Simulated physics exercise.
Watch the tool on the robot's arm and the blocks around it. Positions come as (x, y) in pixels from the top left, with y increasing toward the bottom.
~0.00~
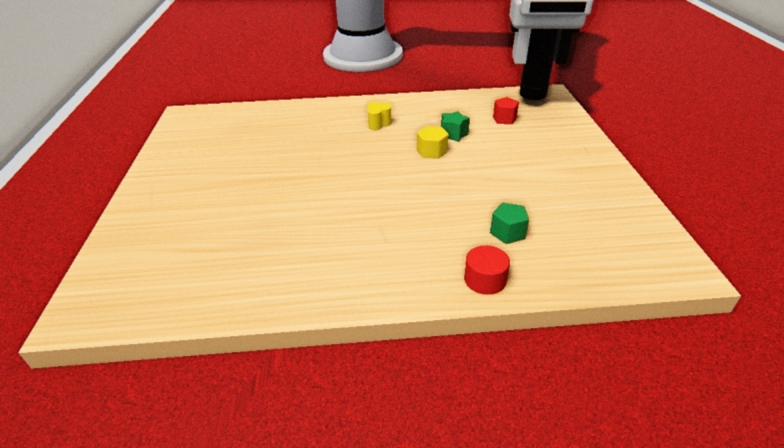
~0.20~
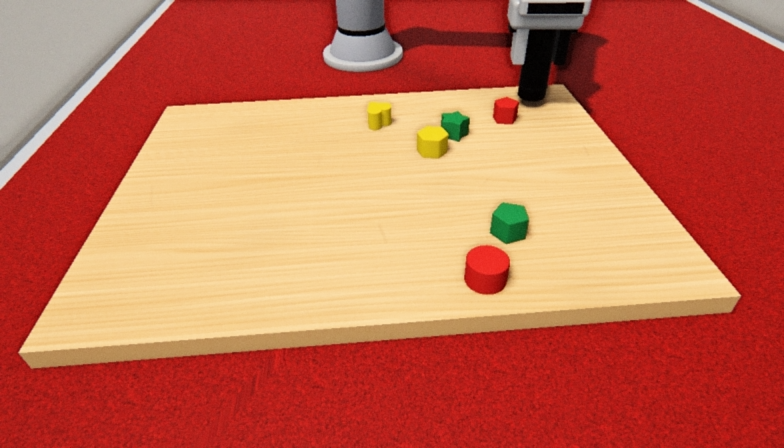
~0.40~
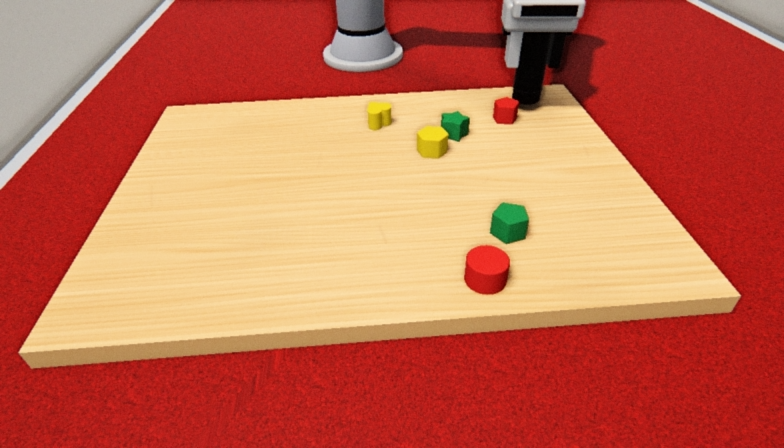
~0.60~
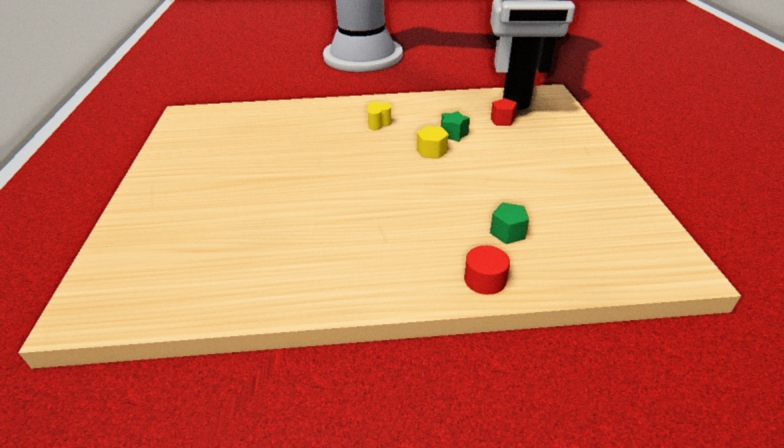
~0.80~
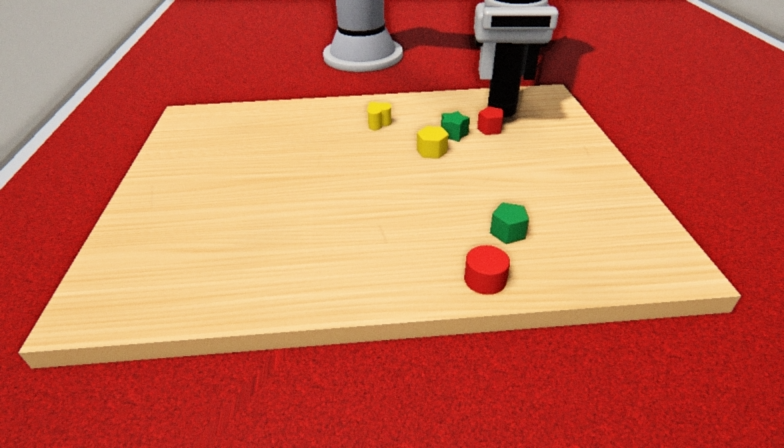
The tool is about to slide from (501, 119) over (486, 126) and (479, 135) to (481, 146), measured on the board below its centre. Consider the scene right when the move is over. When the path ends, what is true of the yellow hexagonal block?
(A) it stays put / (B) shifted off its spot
Answer: A.
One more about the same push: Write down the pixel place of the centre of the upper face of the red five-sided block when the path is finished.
At pixel (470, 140).
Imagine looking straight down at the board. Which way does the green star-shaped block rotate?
Top view: Clockwise.
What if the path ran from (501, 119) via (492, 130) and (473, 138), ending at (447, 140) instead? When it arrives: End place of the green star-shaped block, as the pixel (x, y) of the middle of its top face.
(424, 116)
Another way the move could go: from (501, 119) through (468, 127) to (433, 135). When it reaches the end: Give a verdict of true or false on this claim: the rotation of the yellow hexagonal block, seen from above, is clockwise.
The claim does not hold.
The first path, step by step. Halfway along, tool (482, 123); red five-sided block (477, 125), turned 15° anticlockwise.
At the end, tool (482, 138); yellow hexagonal block still; green star-shaped block (451, 118), turned 30° clockwise; red five-sided block (470, 140), turned 15° clockwise.
